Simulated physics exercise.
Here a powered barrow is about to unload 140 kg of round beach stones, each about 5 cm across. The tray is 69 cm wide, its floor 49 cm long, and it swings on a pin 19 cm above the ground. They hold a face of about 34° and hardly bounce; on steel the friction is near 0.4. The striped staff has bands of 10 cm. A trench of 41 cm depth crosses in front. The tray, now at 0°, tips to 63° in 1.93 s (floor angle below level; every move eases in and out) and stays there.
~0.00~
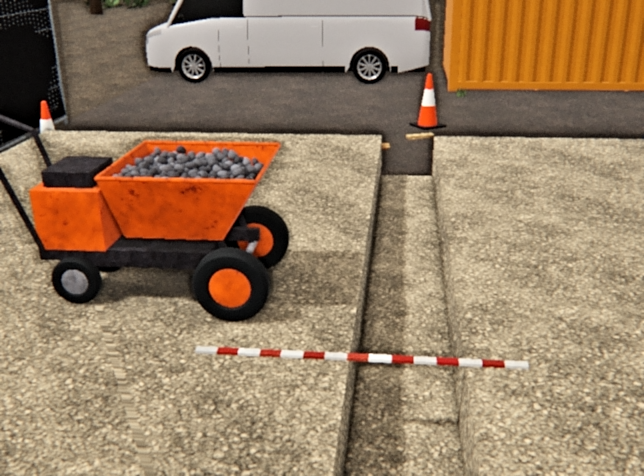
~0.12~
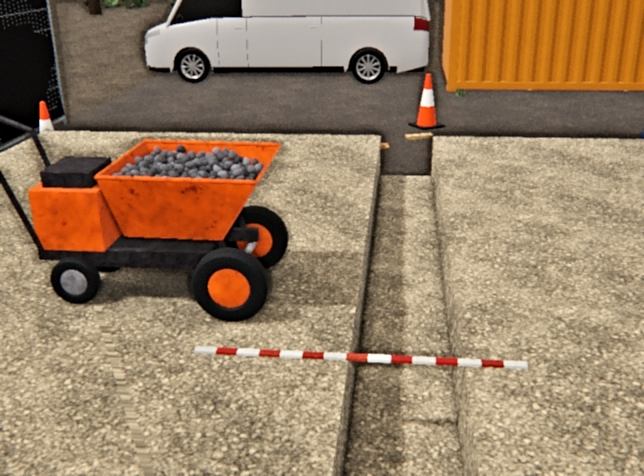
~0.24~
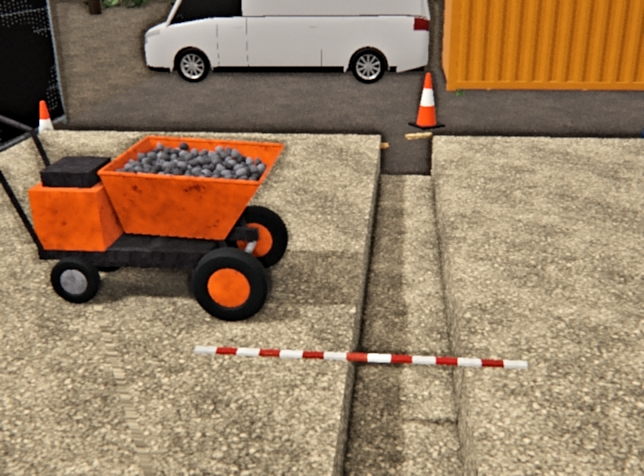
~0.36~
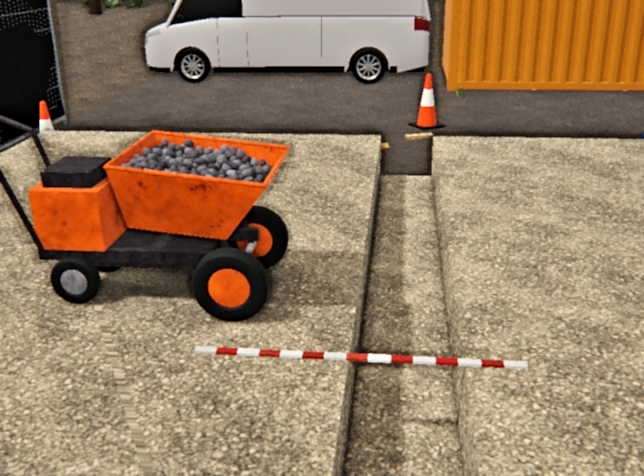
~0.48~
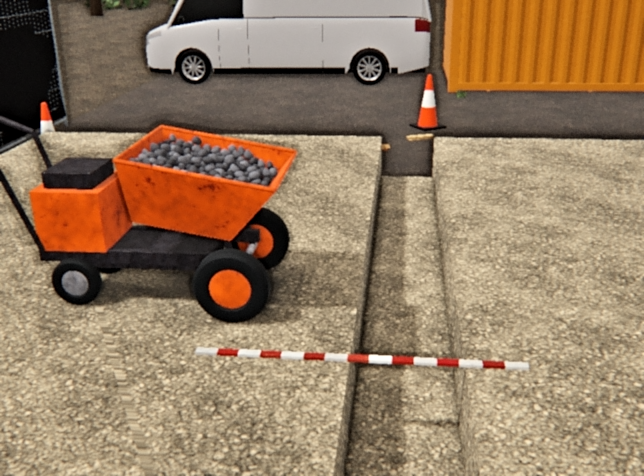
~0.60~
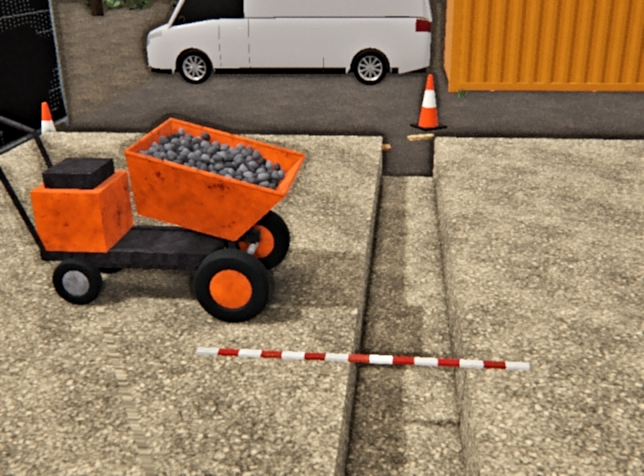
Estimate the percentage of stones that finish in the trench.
Roughly 78 per cent ends in the trench.
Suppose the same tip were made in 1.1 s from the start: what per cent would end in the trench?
Then about 80 per cent.
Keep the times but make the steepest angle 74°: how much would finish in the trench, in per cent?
It would be near 100 per cent.
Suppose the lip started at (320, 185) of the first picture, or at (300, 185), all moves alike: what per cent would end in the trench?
First some 65, then 75 per cent.
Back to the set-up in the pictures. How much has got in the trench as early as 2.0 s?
Some 30 per cent.
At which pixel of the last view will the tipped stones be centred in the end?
Their middle is at about (400, 357).
After 1.5 s the floor is at 53°; 100 % in the tray; the foremost stones are at (339, 229).
After 2.0 s the floor is at 63°; 70 % in the tray, 1 % short of the trench, 29 % in the trench; the foremost stones are at (450, 372).
After 2.4 s the floor is at 63°; 51 % in the tray, 1 % short of the trench, 48 % in the trench; the foremost stones are at (451, 370).
After 4.3 s the floor is at 63°; 21 % in the tray, 1 % short of the trench, 78 % in the trench; the foremost stones are at (449, 352).
